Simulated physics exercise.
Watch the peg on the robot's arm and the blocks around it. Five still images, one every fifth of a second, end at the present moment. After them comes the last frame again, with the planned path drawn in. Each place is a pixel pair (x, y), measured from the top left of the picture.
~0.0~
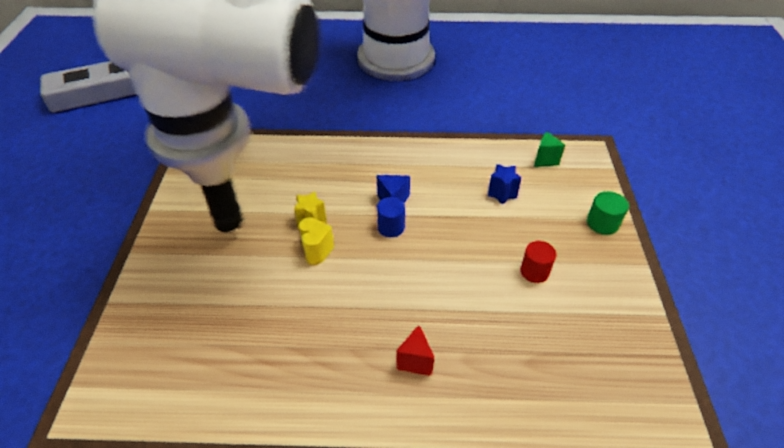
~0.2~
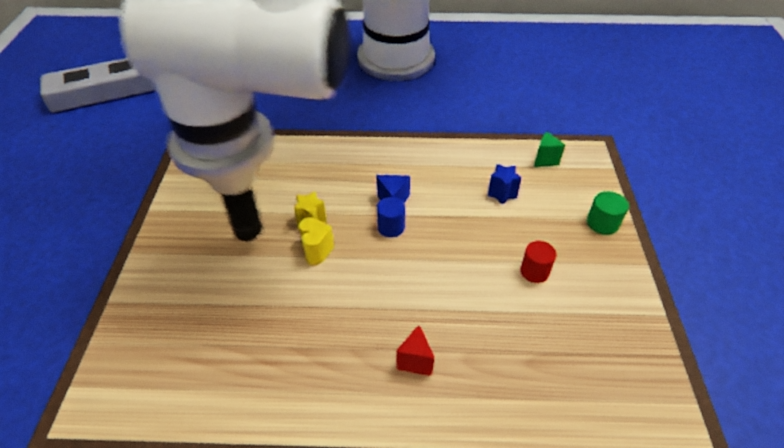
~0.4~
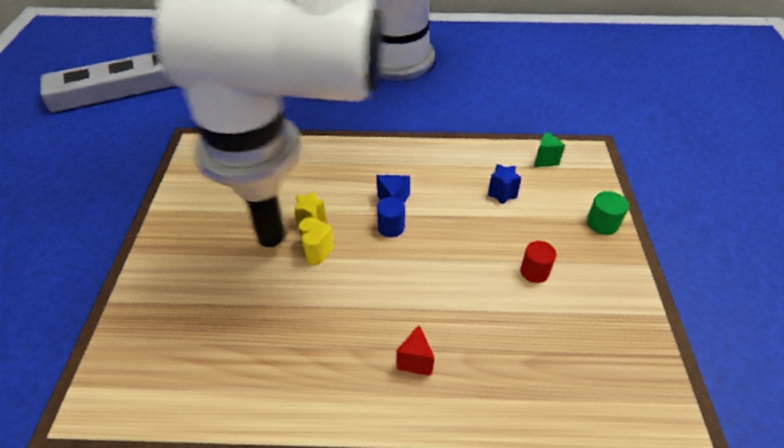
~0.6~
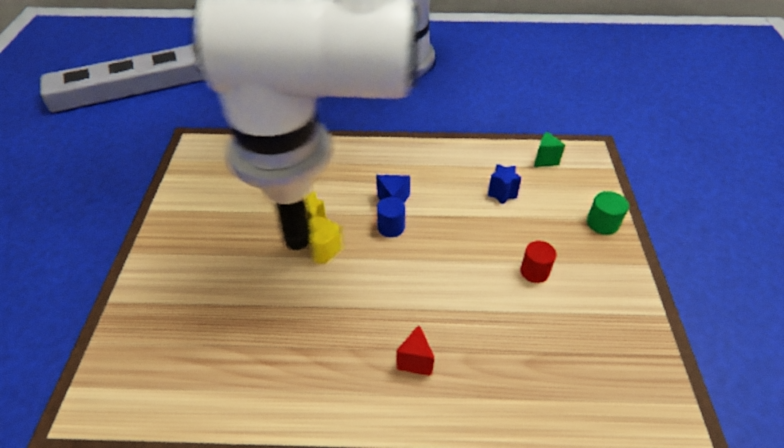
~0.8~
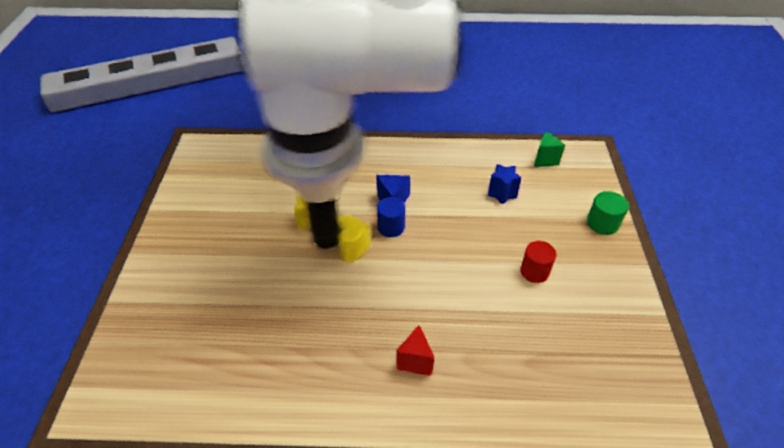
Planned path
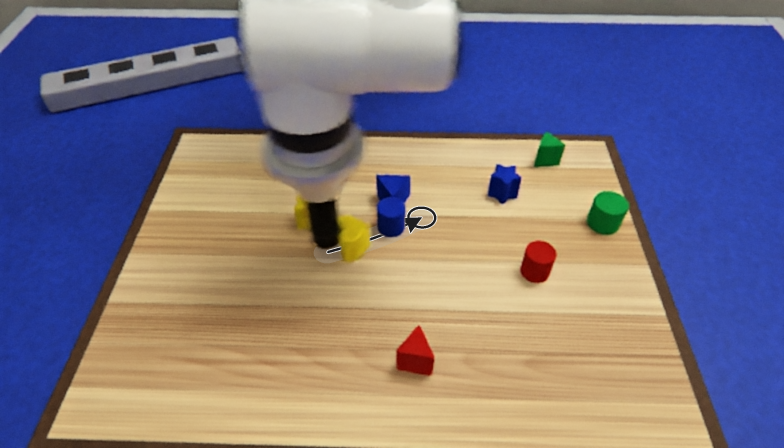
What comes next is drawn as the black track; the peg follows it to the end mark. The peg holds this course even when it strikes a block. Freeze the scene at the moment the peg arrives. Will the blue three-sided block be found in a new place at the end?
No, it doesn't check out.
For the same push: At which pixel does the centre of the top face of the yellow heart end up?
It will end up at (421, 220).
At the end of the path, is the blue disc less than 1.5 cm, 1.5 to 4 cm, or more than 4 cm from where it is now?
It moves quite far, over 4 cm.
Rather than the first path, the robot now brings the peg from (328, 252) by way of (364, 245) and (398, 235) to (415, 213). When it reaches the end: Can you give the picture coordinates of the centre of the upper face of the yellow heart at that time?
It ends at (428, 219).
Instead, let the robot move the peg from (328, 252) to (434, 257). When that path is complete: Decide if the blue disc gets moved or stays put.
The block in question is displaced by the end.
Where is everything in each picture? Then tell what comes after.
The first picture shows lower end of the peg at (229, 223), tops of blocks, yellow heart at (314, 230), blue disc at (391, 207), blue three-sided block at (393, 182).
The second picture shows peg at (249, 231), blocks as before.
The third picture shows peg at (272, 238), blocks as before.
The fourth picture shows peg at (298, 240), yellow heart at (323, 229).
The fifth picture shows peg at (326, 239), yellow heart at (351, 227), blue disc at (391, 207), blue three-sided block at (393, 182).
The drawn path runs from (328, 252) via (378, 237), ending at (422, 217).
The first path, step by step. One third of the way, peg at (361, 229); yellow heart at (387, 222), turned 15° clockwise; blue disc at (402, 204).
Two thirds of the way, peg at (393, 217); yellow heart at (414, 221), turned 50° clockwise; blue disc at (420, 198).
At the end, peg at (423, 204); yellow heart at (421, 220), turned 80° clockwise; blue disc at (445, 186); blue three-sided block not moved.
